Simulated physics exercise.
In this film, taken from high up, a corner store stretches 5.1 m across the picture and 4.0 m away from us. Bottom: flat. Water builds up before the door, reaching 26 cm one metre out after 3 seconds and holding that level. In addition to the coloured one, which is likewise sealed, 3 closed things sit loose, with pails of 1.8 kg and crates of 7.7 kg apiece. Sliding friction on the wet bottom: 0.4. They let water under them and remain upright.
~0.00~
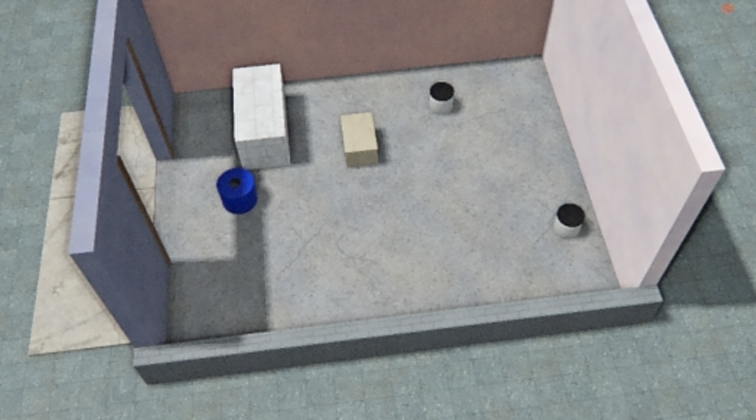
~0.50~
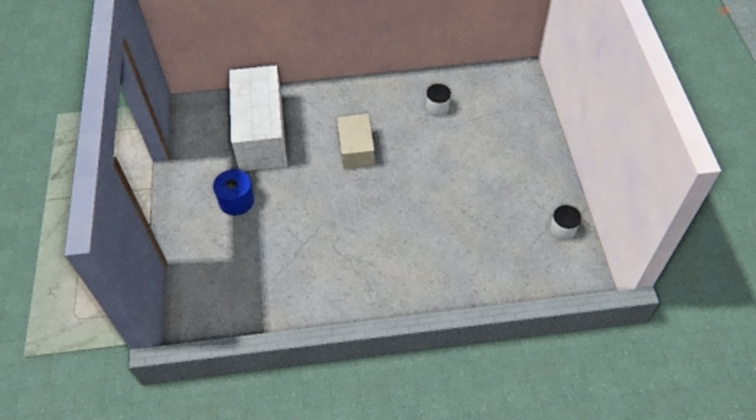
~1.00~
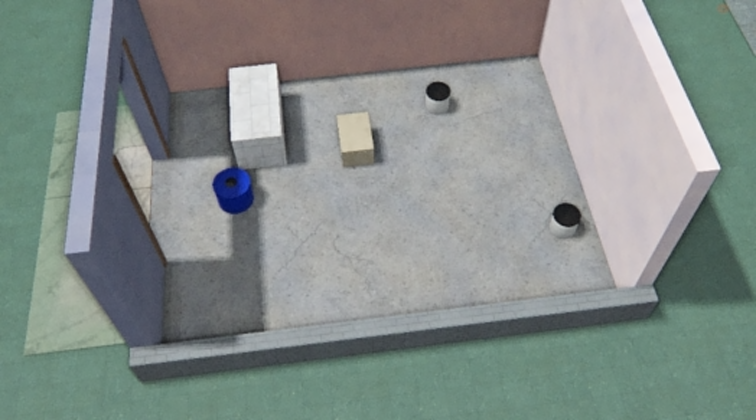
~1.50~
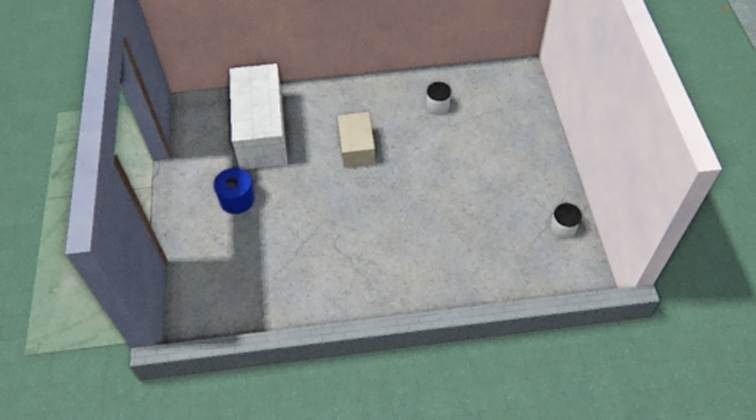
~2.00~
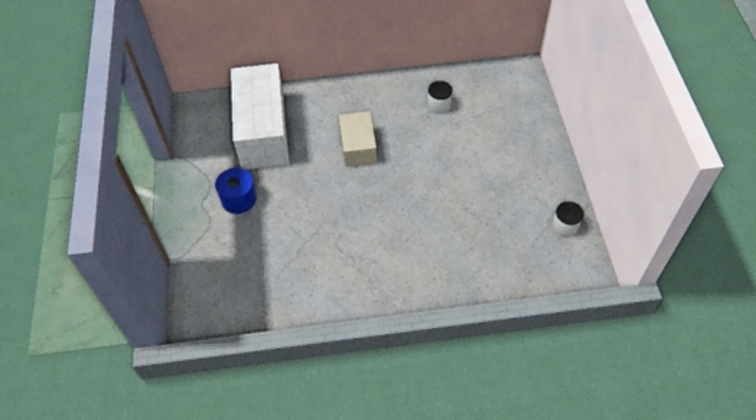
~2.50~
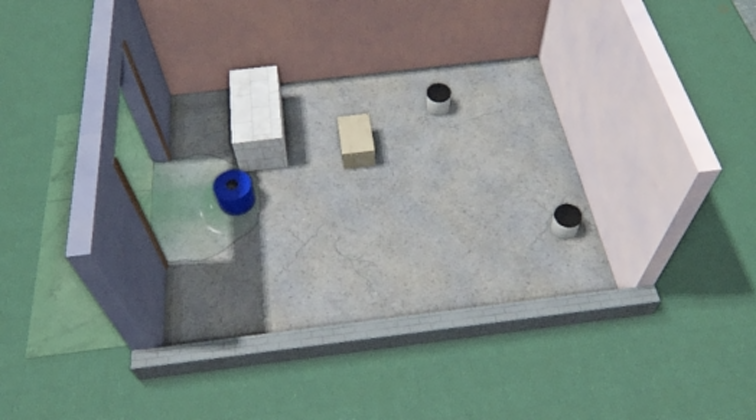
A small walled room with a pale cabinet, a box, two pails and a blue tub stayed still while greenish water covered the ground outside, then spread in through the left doorway around the tub.
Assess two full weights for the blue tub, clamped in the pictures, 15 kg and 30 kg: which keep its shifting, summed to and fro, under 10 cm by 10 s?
Neither mass suffices.
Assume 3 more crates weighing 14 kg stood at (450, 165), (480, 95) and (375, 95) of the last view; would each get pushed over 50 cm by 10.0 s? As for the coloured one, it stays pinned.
One by one: Not far enough, not far enough and too far.
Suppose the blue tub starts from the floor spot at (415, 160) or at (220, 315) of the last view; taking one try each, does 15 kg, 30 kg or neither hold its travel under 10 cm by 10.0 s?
One by one: Only the big mass suffices; the small mass suffices.
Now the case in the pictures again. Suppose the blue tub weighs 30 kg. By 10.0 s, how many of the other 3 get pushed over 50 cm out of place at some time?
I make it 3.
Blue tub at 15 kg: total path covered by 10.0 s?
About 450 cm.
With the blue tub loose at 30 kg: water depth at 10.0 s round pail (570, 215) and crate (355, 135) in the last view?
Around 11 cm and 16 cm.
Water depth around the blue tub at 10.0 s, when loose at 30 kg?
Depth: Approx. 9 cm.
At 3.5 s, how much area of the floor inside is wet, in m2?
I'd estimate close to 5.0 m2.
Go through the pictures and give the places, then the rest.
The blue tub at (235, 183), on the bottom; 0.0 m2 under water; 0 of 4 have shifted, in the first picture.
The blue tub at (232, 184), on the bottom; 0.0 m2 under water; 0 of 4 have shifted, in the second picture.
The blue tub at (231, 183) rests on the ground; 0.0 m2 under water; 0 of 4 have shifted, in the third picture.
The blue tub at (232, 183) rests on the ground; 0.0 m2 under water; 0 of 4 have shifted, in the fourth picture.
The blue tub at (234, 183), on the bottom; water covers 0.5 m2; 0 of 4 have shifted, in the fifth picture.
The blue tub at (232, 185) rests on the ground; 1.2 m2 under water; 0 of 4 have shifted, in the sixth picture.
After 3.5 s the blue tub would be 72 cm from its start with 15 kg and 23 cm from its start with 30 kg; 8 cm of water round it then.
After 4.5 s the blue tub would be 182 cm from its start with 15 kg and 81 cm from its start with 30 kg; 9 cm of water round it then.
After 7.0 s the blue tub would be 301 cm from its start with 15 kg and 139 cm from its start with 30 kg; 8 cm of water round it then.
After 10.0 s the blue tub would be 389 cm from its start with 15 kg and 151 cm from its start with 30 kg; 9 cm of water round it then.
